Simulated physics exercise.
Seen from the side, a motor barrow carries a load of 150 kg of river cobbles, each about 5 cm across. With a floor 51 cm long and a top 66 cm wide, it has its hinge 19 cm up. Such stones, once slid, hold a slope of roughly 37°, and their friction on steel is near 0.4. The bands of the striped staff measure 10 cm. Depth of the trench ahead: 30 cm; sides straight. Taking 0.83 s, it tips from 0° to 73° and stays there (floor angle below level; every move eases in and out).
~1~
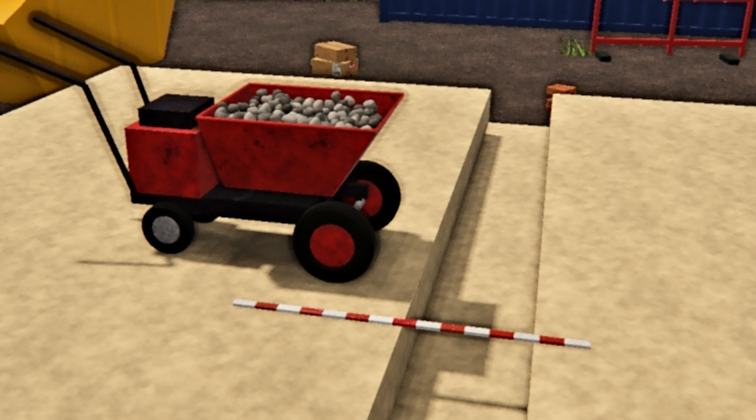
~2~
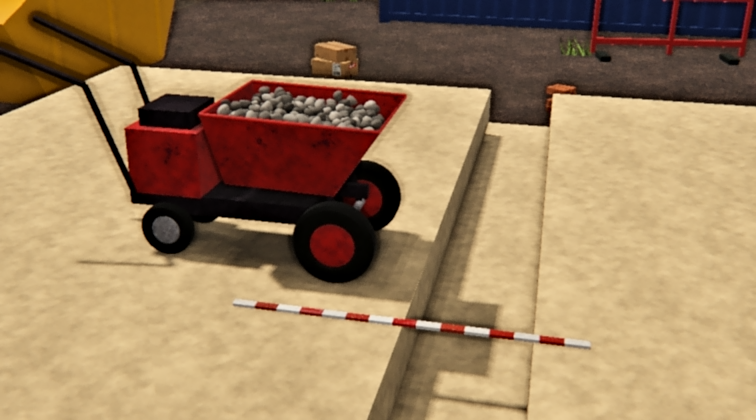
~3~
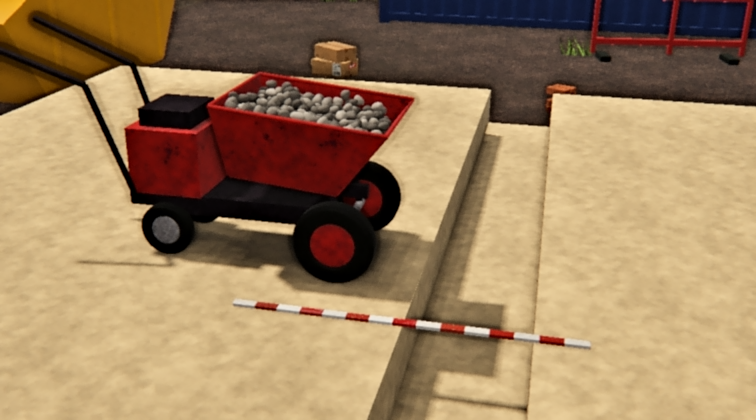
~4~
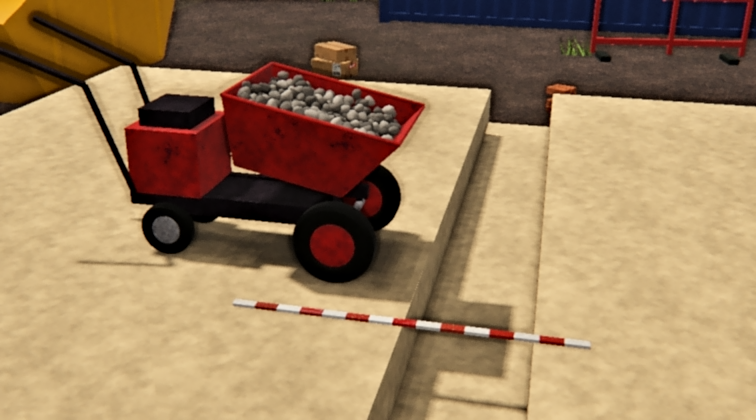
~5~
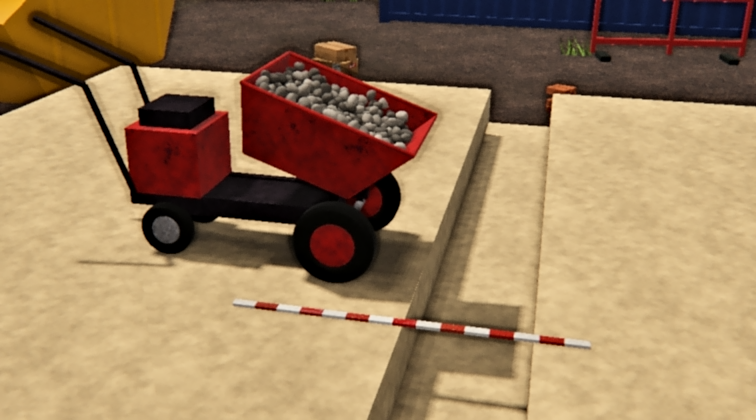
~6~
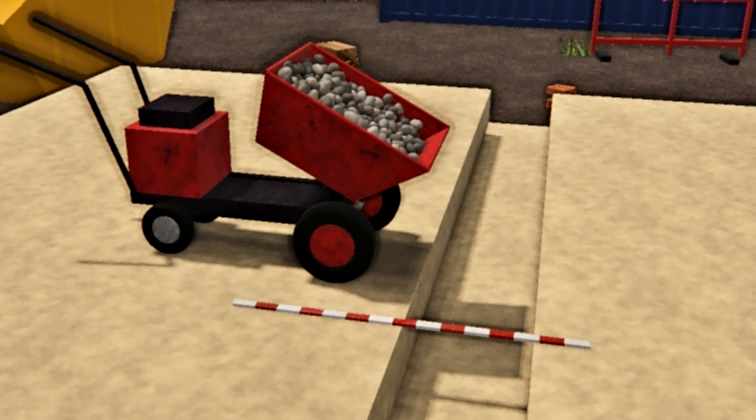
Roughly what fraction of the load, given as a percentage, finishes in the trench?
Some 89 per cent of the stones.
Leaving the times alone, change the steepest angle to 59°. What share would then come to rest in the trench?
Roughly 45% would end there.
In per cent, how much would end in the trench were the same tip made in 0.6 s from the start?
Then some 80 per cent would.
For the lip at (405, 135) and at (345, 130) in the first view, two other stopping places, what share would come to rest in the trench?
The first start gives about 65 per cent, the second about 100.
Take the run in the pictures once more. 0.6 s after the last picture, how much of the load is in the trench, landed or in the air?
At that moment: Approx. 30 %.
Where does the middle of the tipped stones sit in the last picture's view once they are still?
Somewhere around (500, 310) in the last picture.
Then, 0.3 s after the last picture the floor is at 61°, 100 % in the skip; the foremost stones are at (461, 212).
Then, 0.6 s after the last picture the floor is at 73°, 68 % in the skip, 31 % in the trench, 1 % past the trench; the foremost stones are at (547, 266).
Then, 0.9 s after the last picture the floor is at 73°, 33 % in the skip, 57 % in the trench, 11 % past the trench; the foremost stones are at (687, 280).
Then, 2.9 s after the last picture the floor is at 73°, 0 % in the skip, 89 % in the trench, 11 % past the trench; the foremost stones are past the picture's edge.
